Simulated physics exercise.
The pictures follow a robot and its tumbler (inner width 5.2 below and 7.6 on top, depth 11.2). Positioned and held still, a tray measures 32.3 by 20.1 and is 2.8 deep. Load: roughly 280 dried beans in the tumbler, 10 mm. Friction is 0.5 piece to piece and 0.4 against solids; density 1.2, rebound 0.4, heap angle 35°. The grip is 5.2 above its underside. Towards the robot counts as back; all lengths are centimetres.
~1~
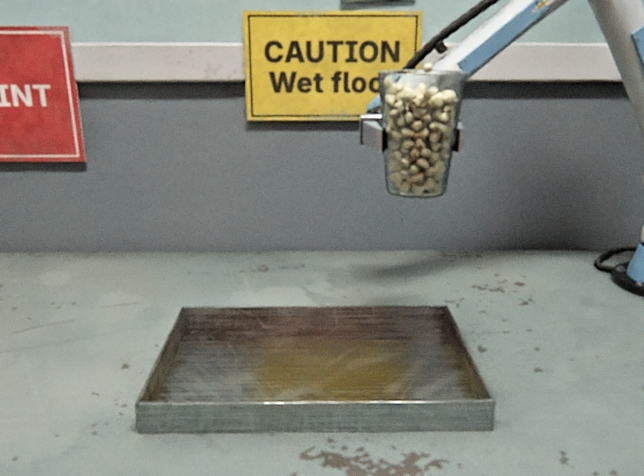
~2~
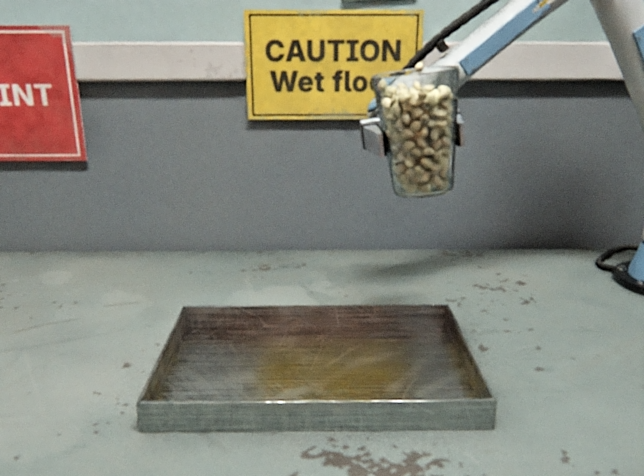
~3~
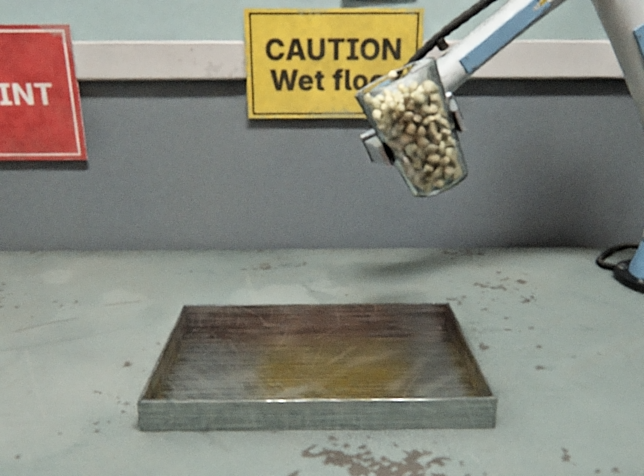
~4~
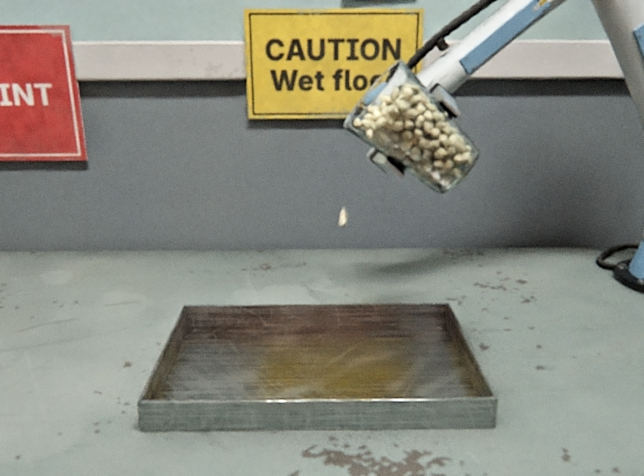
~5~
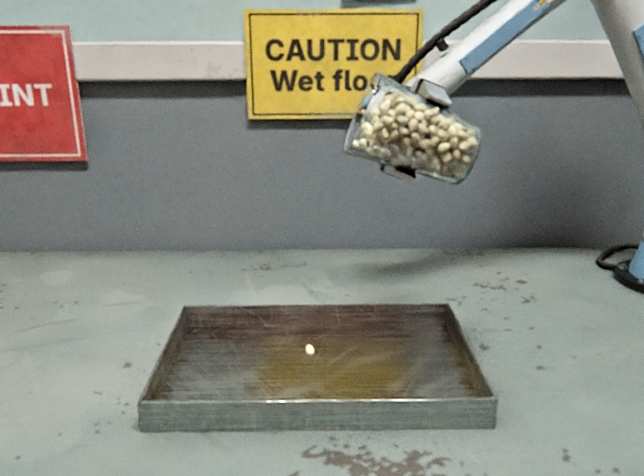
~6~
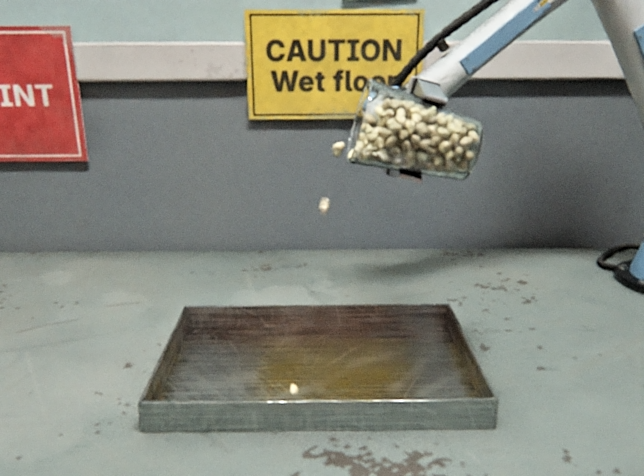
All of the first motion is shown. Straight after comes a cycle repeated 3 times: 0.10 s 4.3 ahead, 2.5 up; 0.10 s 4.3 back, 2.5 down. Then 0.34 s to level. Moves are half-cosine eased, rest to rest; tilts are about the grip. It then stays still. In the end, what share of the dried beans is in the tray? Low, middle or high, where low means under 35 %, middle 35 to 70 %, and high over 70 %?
High, over 70 %.
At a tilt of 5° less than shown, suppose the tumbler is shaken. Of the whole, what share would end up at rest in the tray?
Around 80 in a hundred, I'd say.
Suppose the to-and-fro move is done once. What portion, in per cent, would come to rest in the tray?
It would be near 85 per cent.
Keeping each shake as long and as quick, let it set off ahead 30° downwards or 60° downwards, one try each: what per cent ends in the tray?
Roughly 45 per cent, then 30 per cent.
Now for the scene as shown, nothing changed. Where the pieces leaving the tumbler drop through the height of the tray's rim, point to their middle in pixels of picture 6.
About at (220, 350).
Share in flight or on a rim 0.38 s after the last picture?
Roughly 10 percent.
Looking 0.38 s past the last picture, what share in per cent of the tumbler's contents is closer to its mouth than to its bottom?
Roughly 90 %.
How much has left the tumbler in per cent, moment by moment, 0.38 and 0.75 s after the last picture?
At the first time about 90 per cent, at the second about 95 per cent.
Then, 0.38 s on, tilted 75° forward, highest piece 26 above the table; 220 in the tray, 31 in the tumbler, 6 on the table or floor, 27 in flight or on a rim.
Then, 0.75 s on, tilted 44° forward, highest piece 27 above the table; 247 in the tray, 20 on the table or floor, 16 in the tumbler, 1 in flight or on a rim.
Then, 1.14 s on, level, highest piece 22 above the table; 248 in the tray, 20 on the table or floor, 16 in the tumbler.
Then, 2.19 s on, level, highest piece 22 above the table; 248 in the tray, 20 on the table or floor, 16 in the tumbler.
In the end, 248 in the tray, 20 on the table or floor, 16 in the tumbler. That is 87 % in the tray.
